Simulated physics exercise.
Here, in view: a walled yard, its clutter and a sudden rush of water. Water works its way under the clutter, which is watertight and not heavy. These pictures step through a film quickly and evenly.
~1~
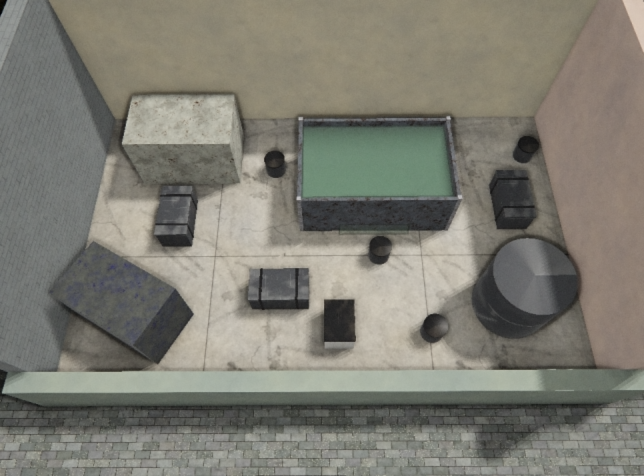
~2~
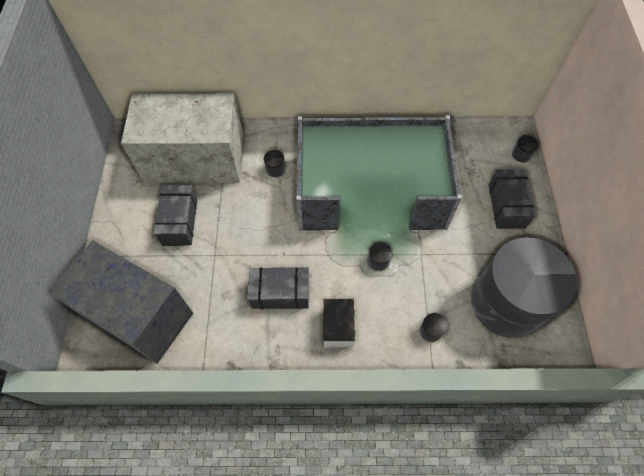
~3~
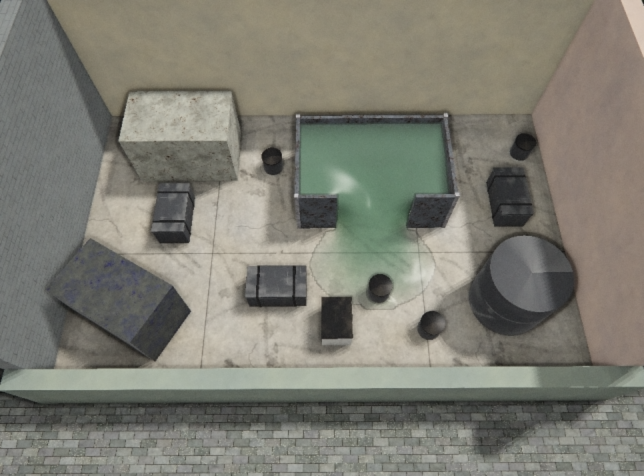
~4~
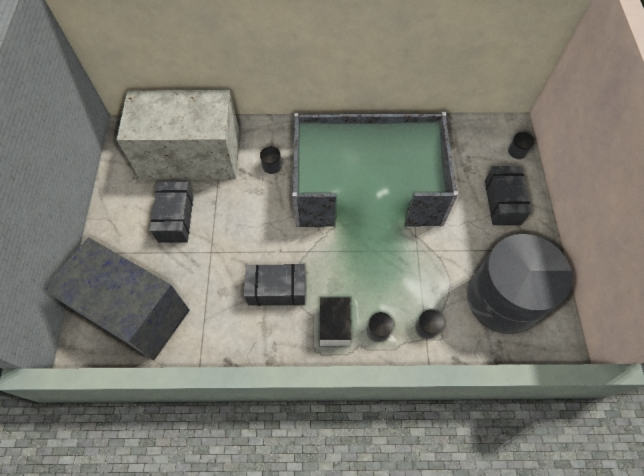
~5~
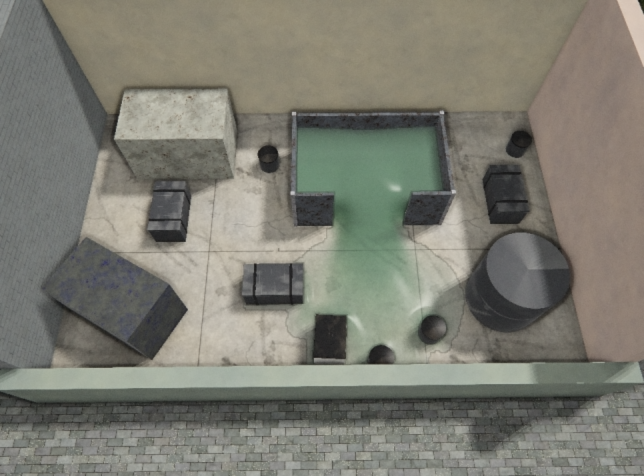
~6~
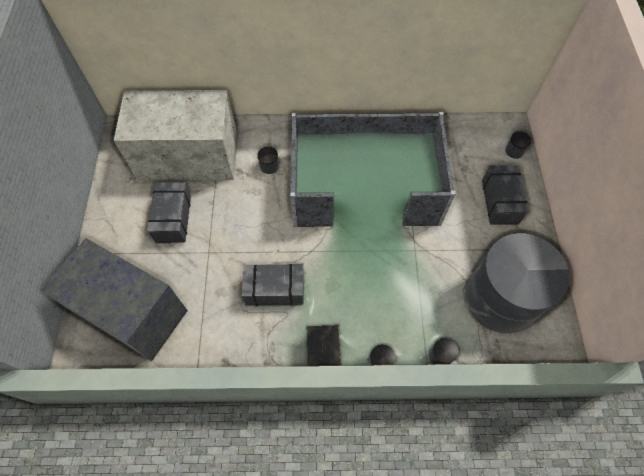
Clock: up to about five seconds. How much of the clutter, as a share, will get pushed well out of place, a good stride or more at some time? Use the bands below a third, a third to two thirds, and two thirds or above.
It falls two thirds or above.
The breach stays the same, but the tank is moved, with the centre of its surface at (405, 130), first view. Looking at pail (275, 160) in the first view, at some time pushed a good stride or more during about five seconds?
Fell short of it.
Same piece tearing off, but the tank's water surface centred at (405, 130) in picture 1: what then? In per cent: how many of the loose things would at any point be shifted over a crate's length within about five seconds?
Estimate: Approx. 90 %.
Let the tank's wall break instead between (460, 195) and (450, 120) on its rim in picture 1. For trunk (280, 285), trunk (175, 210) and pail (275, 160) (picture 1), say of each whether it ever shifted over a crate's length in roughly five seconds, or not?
First covers that distance, second stays short of it, third stays short of it.
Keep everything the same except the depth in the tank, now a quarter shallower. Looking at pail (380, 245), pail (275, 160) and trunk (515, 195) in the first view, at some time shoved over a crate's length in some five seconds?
In the order asked: Over that distance, below that distance and over that distance.
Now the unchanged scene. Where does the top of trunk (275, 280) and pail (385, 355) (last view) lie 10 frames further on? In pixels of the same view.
Look for them close to (218, 284) and (417, 354).
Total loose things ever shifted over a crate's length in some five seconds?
The total is 7.
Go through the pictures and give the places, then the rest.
In the first frame, a pail at (381, 246), on the bottom; a chest at (340, 320), on the bottom; 0 of 8 have shifted.
In the second frame, a pail at (381, 252), on the bottom, close to its start; a chest at (339, 319) rests on the ground; 1 of 8 have shifted.
In the third frame, a pail at (381, 285) rests on the ground, a stride from its start; a chest at (337, 317) rests on the ground; 1 of 8 have shifted.
In the fourth frame, a pail at (381, 324), on the bottom, a stride from its start; a chest at (335, 318) rests on the ground; 1 of 8 have shifted.
In the fifth frame, a pail at (382, 358), on the bottom, far from its start; a chest at (330, 336) rests on the ground, close to its start; 3 of 8 have shifted.
In the sixth frame, a pail at (383, 357) floats, far from its start; a chest at (324, 347) rests on the ground, a stride from its start; 3 of 8 have shifted.
A moment on, 3 of 8 are well off their spots; 3 afloat.
Next, 4 of 8 are well off their spots; 2 afloat.
Later, 6 of 8 are well off their spots; 3 afloat.
In the end, 7 of 8 are well off their spots, and 7 have been at some point; 7 afloat.
